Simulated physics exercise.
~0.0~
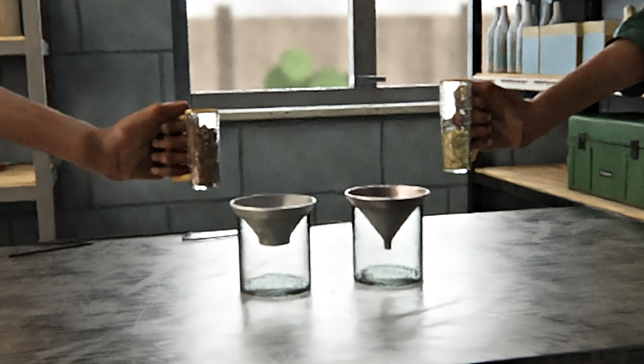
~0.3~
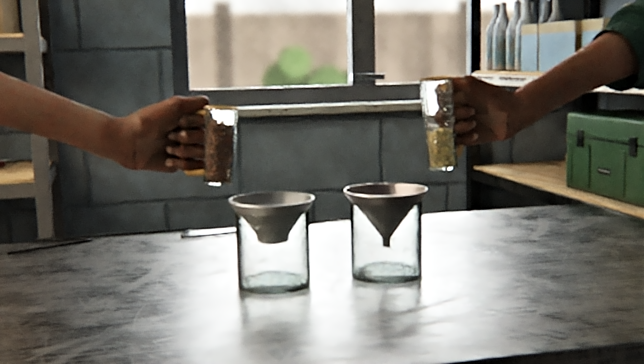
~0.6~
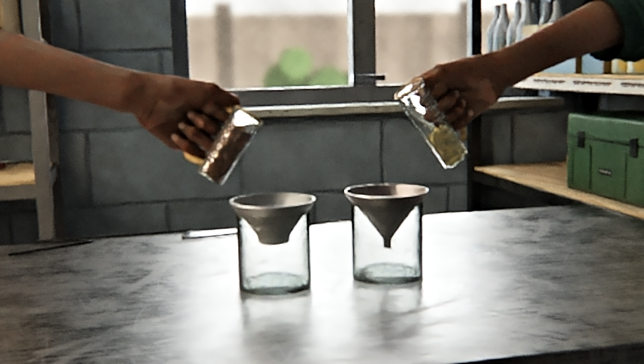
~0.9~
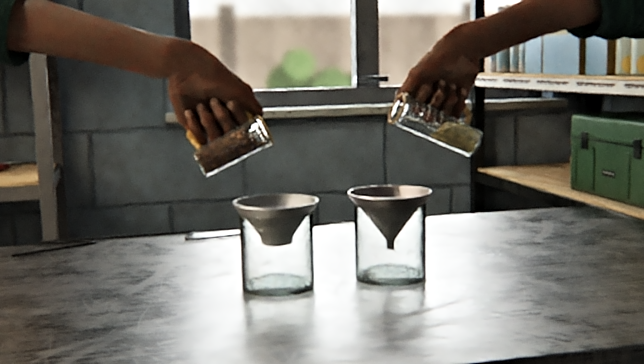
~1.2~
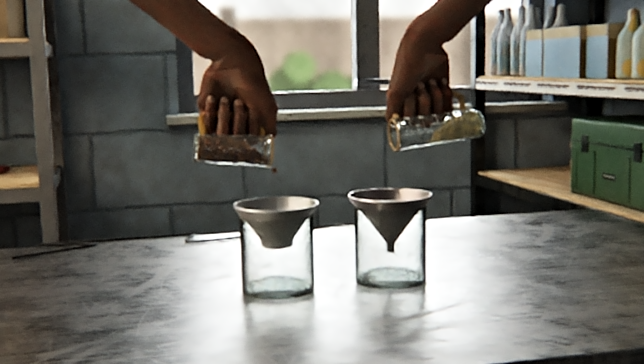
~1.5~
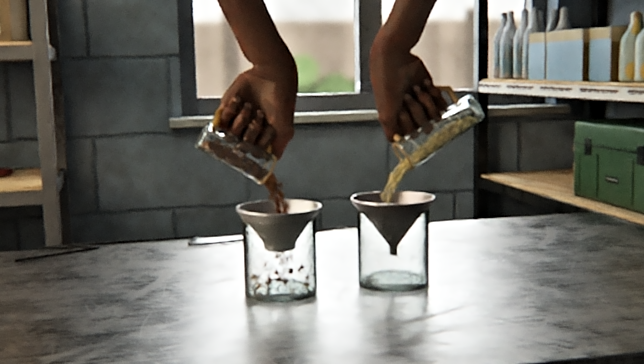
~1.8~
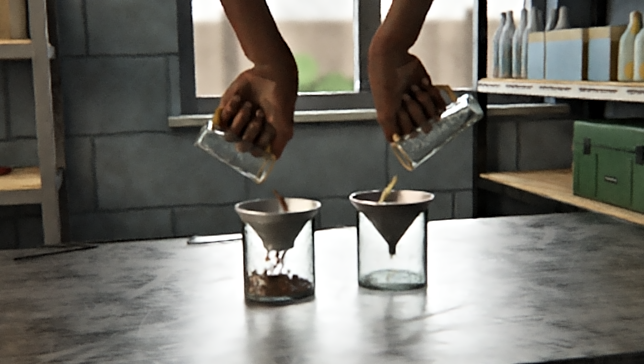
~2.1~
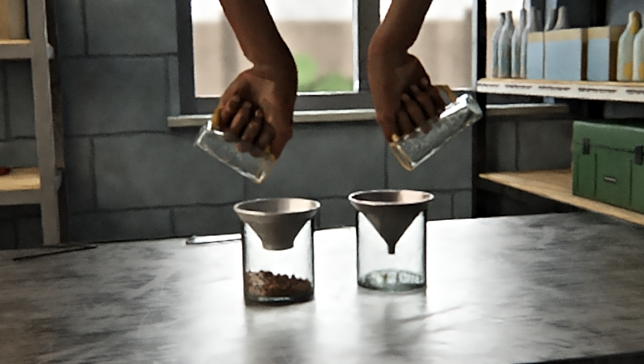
Two hands empty glasses into funnels; brown bits fill the left jar, yellow grains mostly jam.
